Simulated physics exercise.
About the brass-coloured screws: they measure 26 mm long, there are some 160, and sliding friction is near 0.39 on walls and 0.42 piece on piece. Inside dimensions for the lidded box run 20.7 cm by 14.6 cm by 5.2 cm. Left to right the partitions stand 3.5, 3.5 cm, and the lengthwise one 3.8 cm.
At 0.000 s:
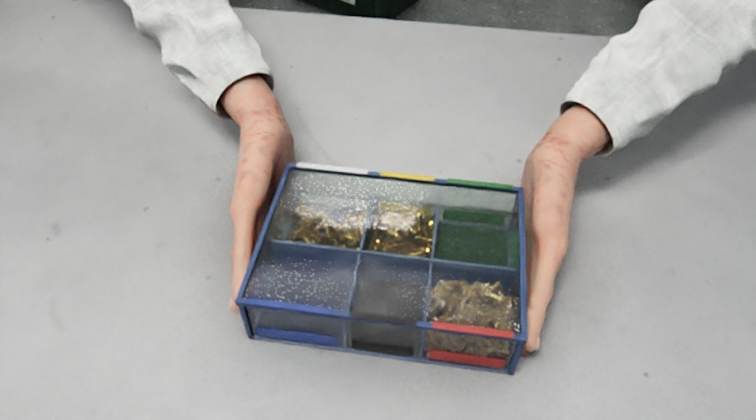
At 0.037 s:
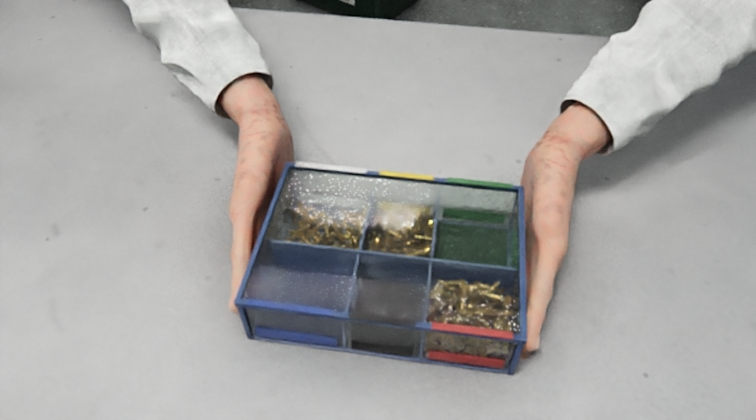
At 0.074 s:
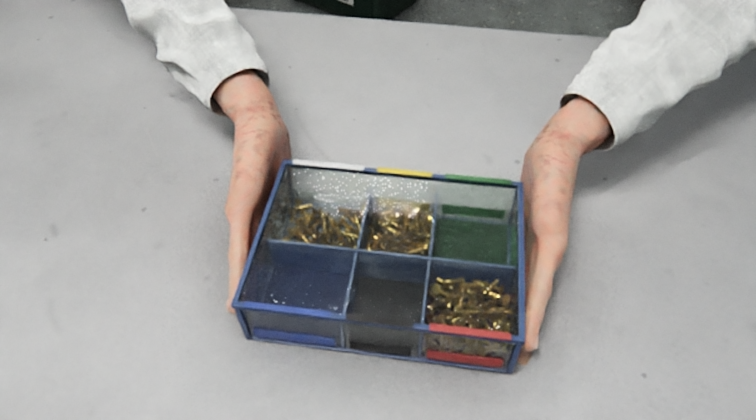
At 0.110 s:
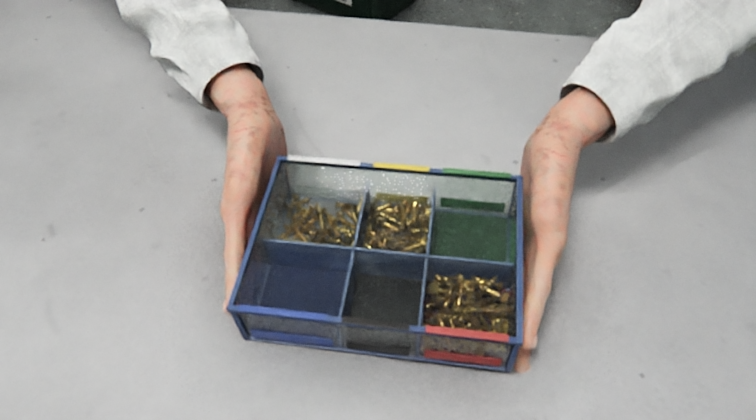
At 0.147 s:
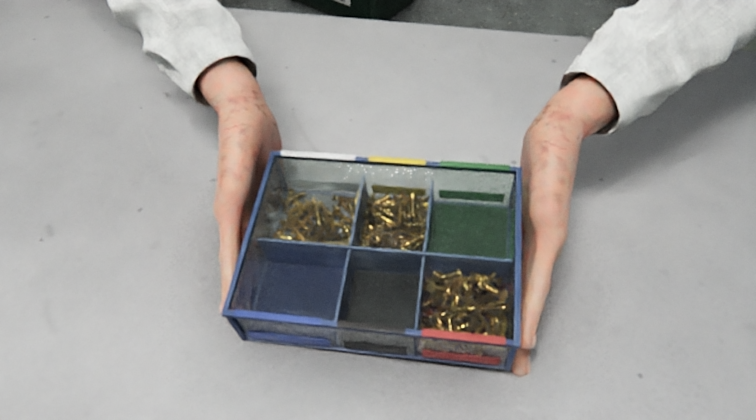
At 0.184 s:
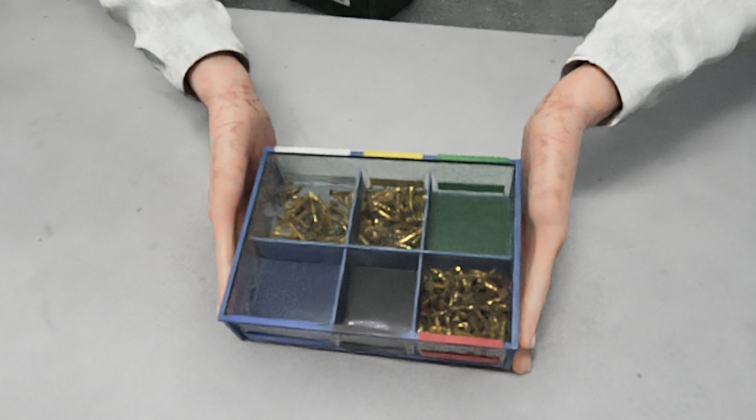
On a grey surface, two hands slightly tilt a lidded, divided box of brass-coloured screws.
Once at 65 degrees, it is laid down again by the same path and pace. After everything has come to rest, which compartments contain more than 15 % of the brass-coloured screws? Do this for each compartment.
Result: Red: Passes the mark. Blue: Misses the mark. Green: Misses the mark. Yellow: Passes the mark. White: Passes the mark. Black: Misses the mark.
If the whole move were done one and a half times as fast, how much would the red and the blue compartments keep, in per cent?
Then the red compartment would hold 45 per cent and the blue one 0 per cent.
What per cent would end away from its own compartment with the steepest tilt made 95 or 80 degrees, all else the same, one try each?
Try one gives around 10 %, try two around 10 %.
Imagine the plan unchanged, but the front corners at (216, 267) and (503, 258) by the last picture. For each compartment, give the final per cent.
So it works out as red at 40 percent, blue at 0 percent, green at 0 percent, yellow at 30 percent, white at 25 percent and black at 0 percent.
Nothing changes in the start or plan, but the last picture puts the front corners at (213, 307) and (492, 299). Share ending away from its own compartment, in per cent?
It would come to roughly 5 percent.
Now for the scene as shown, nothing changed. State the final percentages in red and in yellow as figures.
The red compartment ends with 45 per cent, the yellow one with 30 per cent.
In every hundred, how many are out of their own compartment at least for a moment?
0 %, roughly.
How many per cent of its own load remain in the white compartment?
100 %.
After 0.70 s, tilt 64 degrees; red 45 %, yellow 30 %, white 25 %.
Then, at 1.05 s, tilt 26 degrees; red 45 %, yellow 30 %, white 25 %.
After 1.48 s, tilt 0 degrees; red 45 %, yellow 30 %, white 25 %.
At rest (1.8 s), red 45 %, blue 0 %, green 0 %, yellow 30 %, white 25 %, black 0 %.
